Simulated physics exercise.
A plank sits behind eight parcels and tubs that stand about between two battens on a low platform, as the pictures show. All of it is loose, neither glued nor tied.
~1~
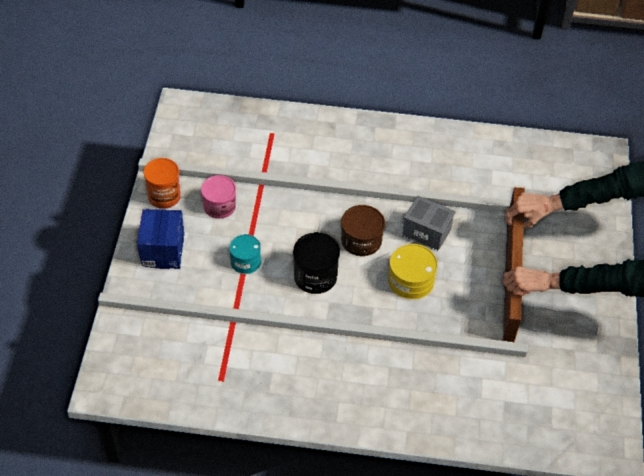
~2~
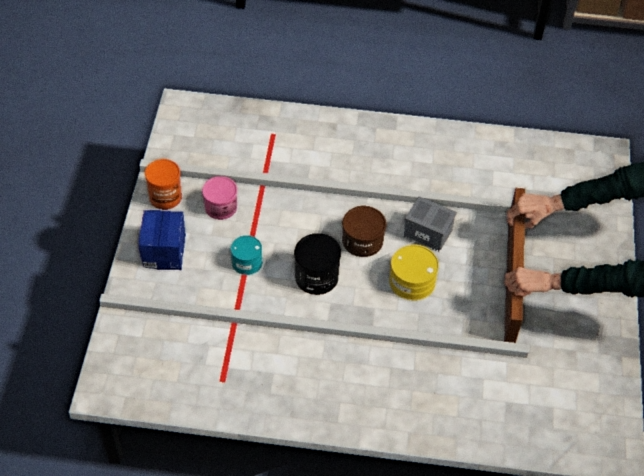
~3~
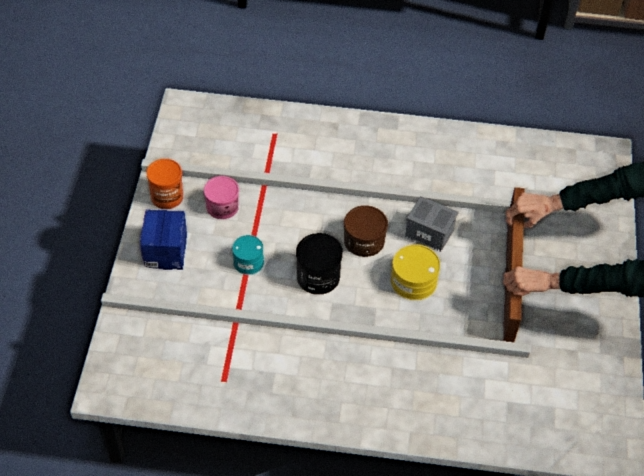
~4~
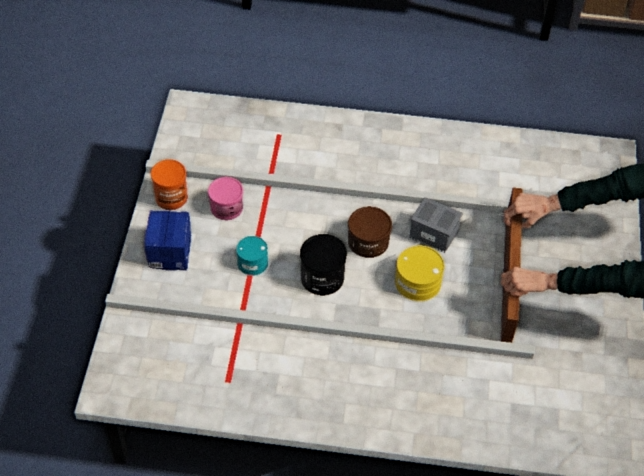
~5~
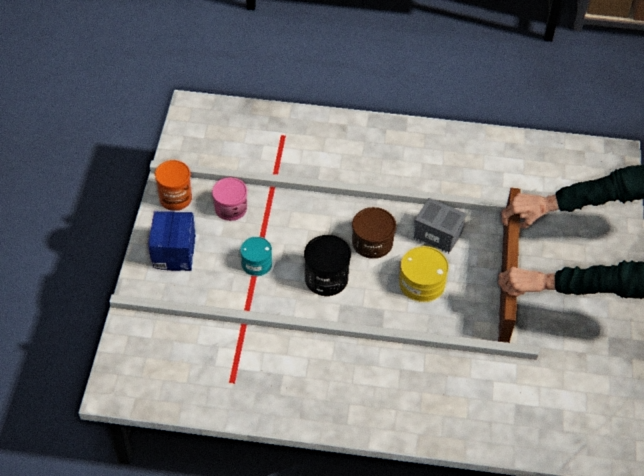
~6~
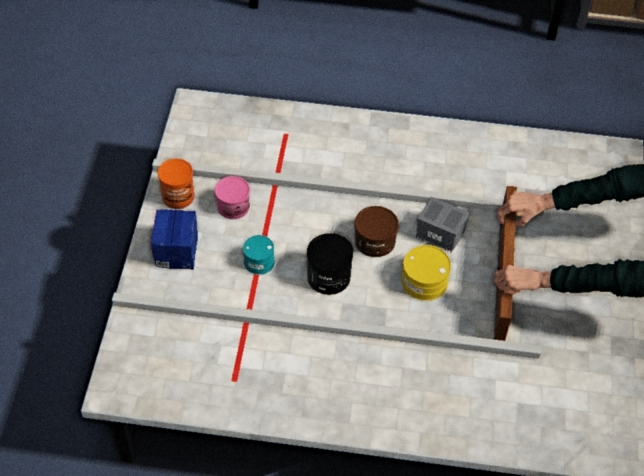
Two hands hold a brown plank upright and shift it slightly left behind eight objects.
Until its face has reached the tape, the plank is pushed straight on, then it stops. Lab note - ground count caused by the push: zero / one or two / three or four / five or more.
You'd find the ones that came down come in at none here.
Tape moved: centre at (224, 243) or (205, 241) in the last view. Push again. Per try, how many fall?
Try 1: 1; try 2: 2.
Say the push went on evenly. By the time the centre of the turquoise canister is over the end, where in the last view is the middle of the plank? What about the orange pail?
Near (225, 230) in the first case, near (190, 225) in the other.
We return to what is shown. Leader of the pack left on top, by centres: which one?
Blue box, foremost.
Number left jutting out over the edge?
The total comes out at 1.
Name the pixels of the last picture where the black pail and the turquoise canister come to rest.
Around (191, 260), then around (161, 248).
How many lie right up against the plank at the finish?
The number is 2.
Soon after, none off yet; orange pail at rest near (177, 184); blue box at rest near (175, 239); pink pail at rest near (233, 198).
After that, none off yet; orange pail at rest near (177, 184); blue box displaced a little near (170, 238); pink pail moving near (230, 197).
In the end, the number that fall off is zero.
